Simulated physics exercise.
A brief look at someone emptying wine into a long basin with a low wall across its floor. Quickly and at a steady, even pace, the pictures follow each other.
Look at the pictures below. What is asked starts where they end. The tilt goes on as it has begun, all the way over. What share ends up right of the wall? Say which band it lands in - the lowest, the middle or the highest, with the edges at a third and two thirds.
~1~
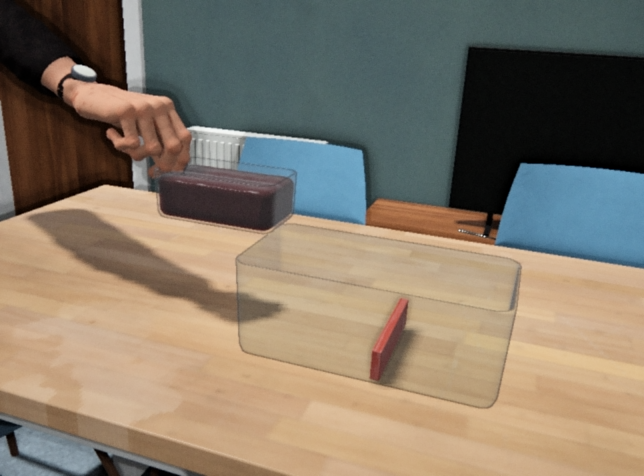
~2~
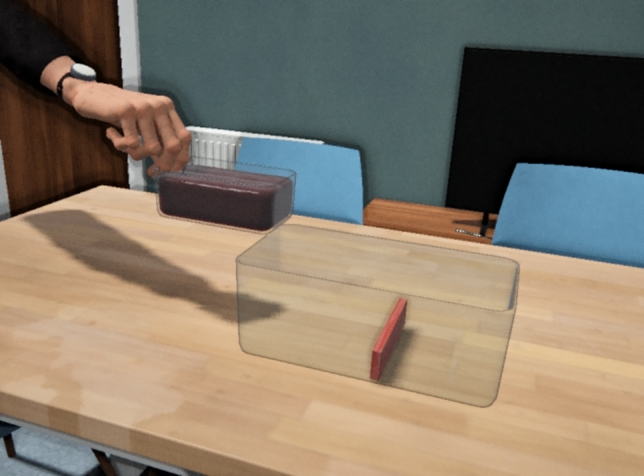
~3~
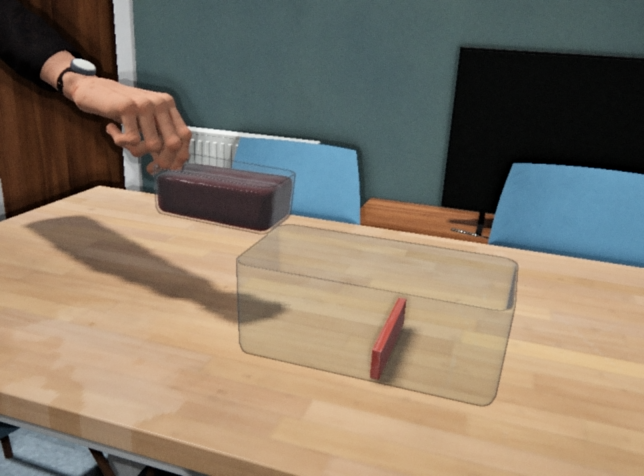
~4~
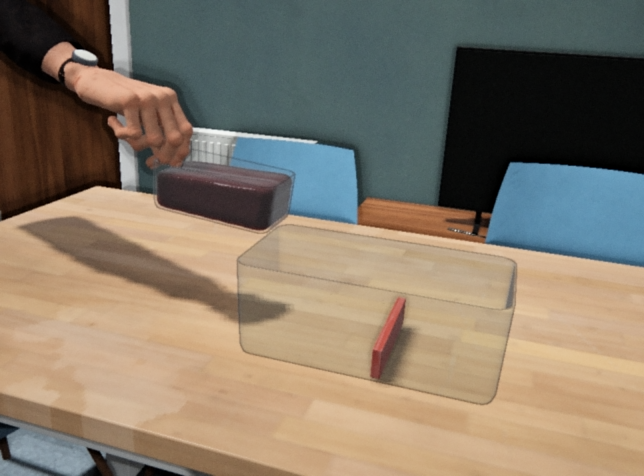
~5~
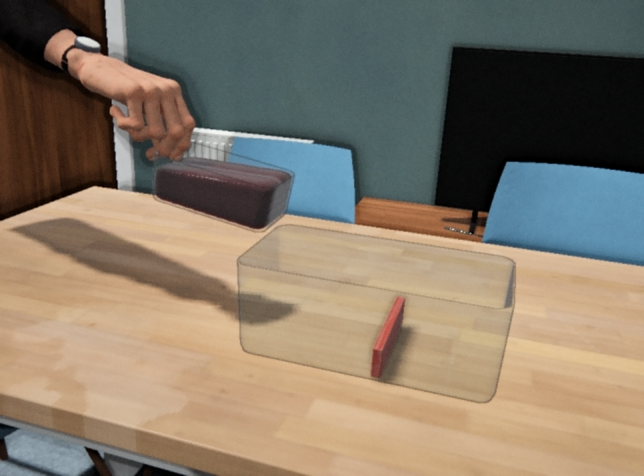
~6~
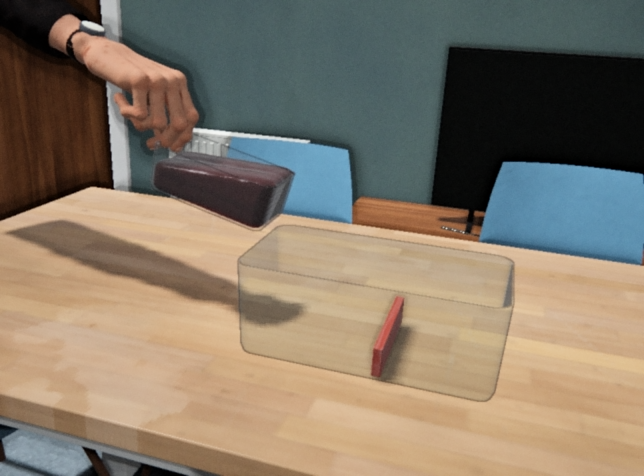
The lowest band, under a third.
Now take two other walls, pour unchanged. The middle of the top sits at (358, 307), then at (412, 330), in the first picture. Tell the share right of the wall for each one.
The first gives 45 %, the second 10 %.
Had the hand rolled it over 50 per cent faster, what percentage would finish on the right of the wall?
Near 20 parts in a hundred.
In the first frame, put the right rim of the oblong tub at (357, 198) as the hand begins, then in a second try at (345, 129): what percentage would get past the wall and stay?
Near 85 in a hundred first, near 80 in a hundred second.
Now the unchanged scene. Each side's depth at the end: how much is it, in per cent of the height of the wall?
60 % left, 10 % right.
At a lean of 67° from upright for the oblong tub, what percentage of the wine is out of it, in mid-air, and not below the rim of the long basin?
Share in flight: Approx. 35 %.
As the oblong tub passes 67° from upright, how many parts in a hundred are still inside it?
Amount still in: Approx. 25 %.
A moment on, the oblong tub is tipped part way and 26 per cent is still to pour, 37 is left of the wall and 1 right of it.
Next, the oblong tub is tipped right over and 4 per cent is still to pour, 84 is left of the wall and 6 right of it.
Then the oblong tub is tipped right over and 0 per cent is still to pour, 88 is left of the wall and 11 right of it.
Later the oblong tub is tipped right over and 0 per cent is still to pour, 88 is left of the wall and 11 right of it.
At rest 88 per cent lies left of the wall, 11 right of it and 1 outside.
